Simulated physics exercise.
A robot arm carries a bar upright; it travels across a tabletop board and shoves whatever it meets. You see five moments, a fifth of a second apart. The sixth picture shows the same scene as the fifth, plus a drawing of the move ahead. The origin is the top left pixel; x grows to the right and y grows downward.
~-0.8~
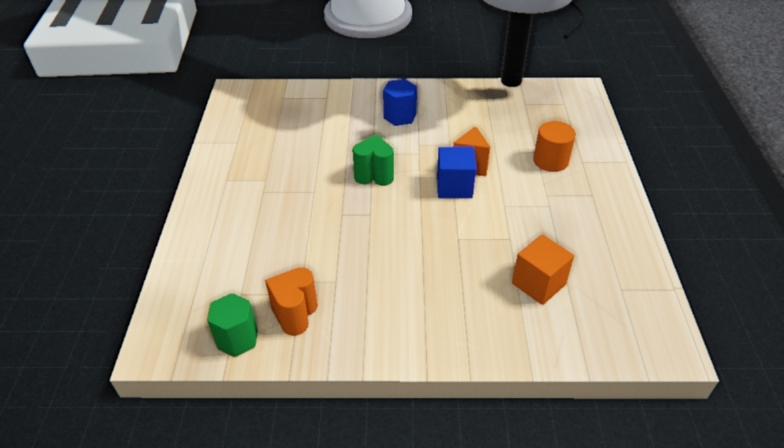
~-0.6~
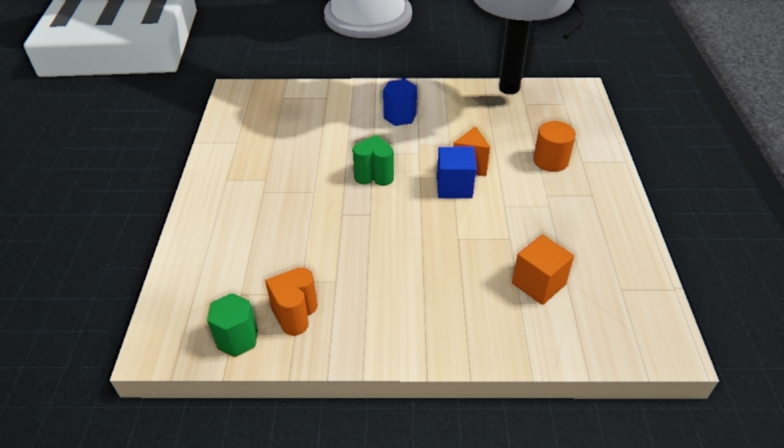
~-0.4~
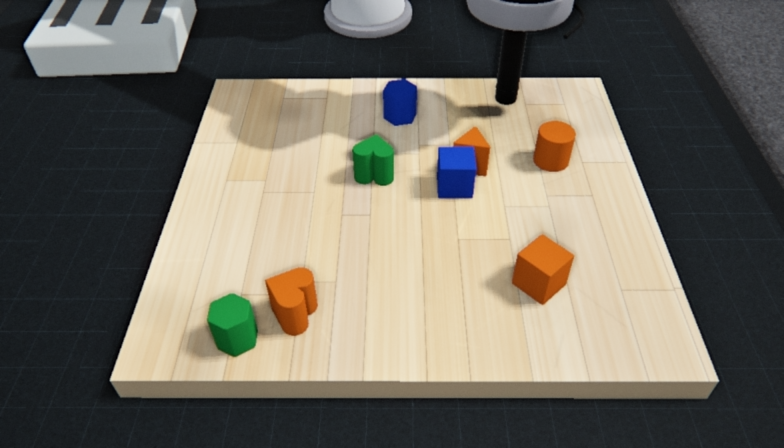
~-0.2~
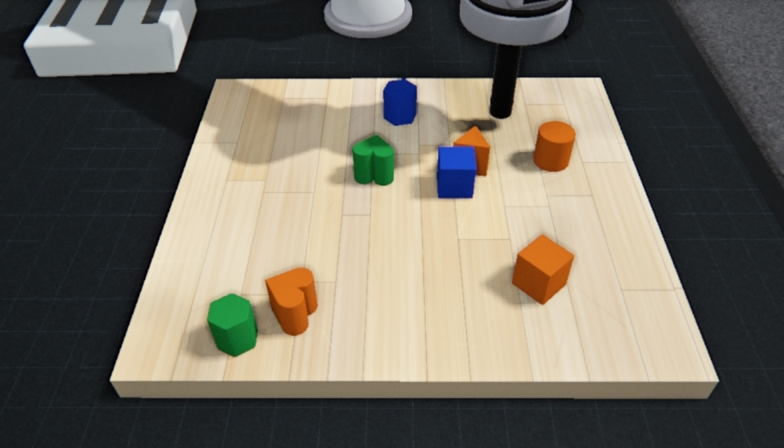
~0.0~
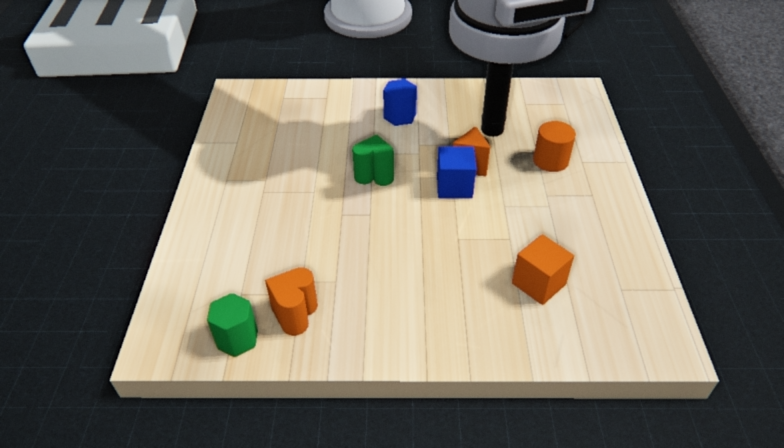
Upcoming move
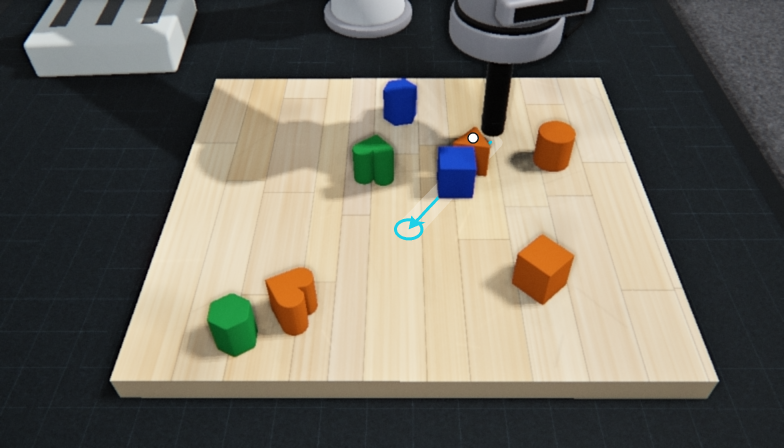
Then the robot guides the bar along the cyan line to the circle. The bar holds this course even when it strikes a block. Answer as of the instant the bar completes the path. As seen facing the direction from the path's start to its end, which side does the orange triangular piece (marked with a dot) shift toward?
Gets pushed right.
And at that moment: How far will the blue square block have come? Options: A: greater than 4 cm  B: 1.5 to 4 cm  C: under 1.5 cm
My answer is option A.
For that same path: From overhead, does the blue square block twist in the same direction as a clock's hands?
The answer is no.
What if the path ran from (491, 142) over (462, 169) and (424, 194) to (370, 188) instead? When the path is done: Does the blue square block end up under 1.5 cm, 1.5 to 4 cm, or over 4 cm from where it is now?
Beyond 4 cm.
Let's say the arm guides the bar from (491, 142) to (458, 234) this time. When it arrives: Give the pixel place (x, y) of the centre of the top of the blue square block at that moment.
Final place: (431, 181).
Drawn move, from (491, 142) directly to (409, 229); the dot is on the orange triangular piece.
On the path given first. One third of the way, bar at (467, 157); blue square block at (451, 168), turned 15° anticlockwise; orange triangular piece at (450, 148), turned 25° anticlockwise.
Two thirds of the way, bar at (439, 187); blue square block at (439, 195), turned 30° anticlockwise; orange triangular piece at (416, 177), turned 35° anticlockwise.
At the end, bar at (409, 218); blue square block at (441, 210), turned 50° anticlockwise; orange triangular piece at (384, 194), turned 40° clockwise; orange circular block still.
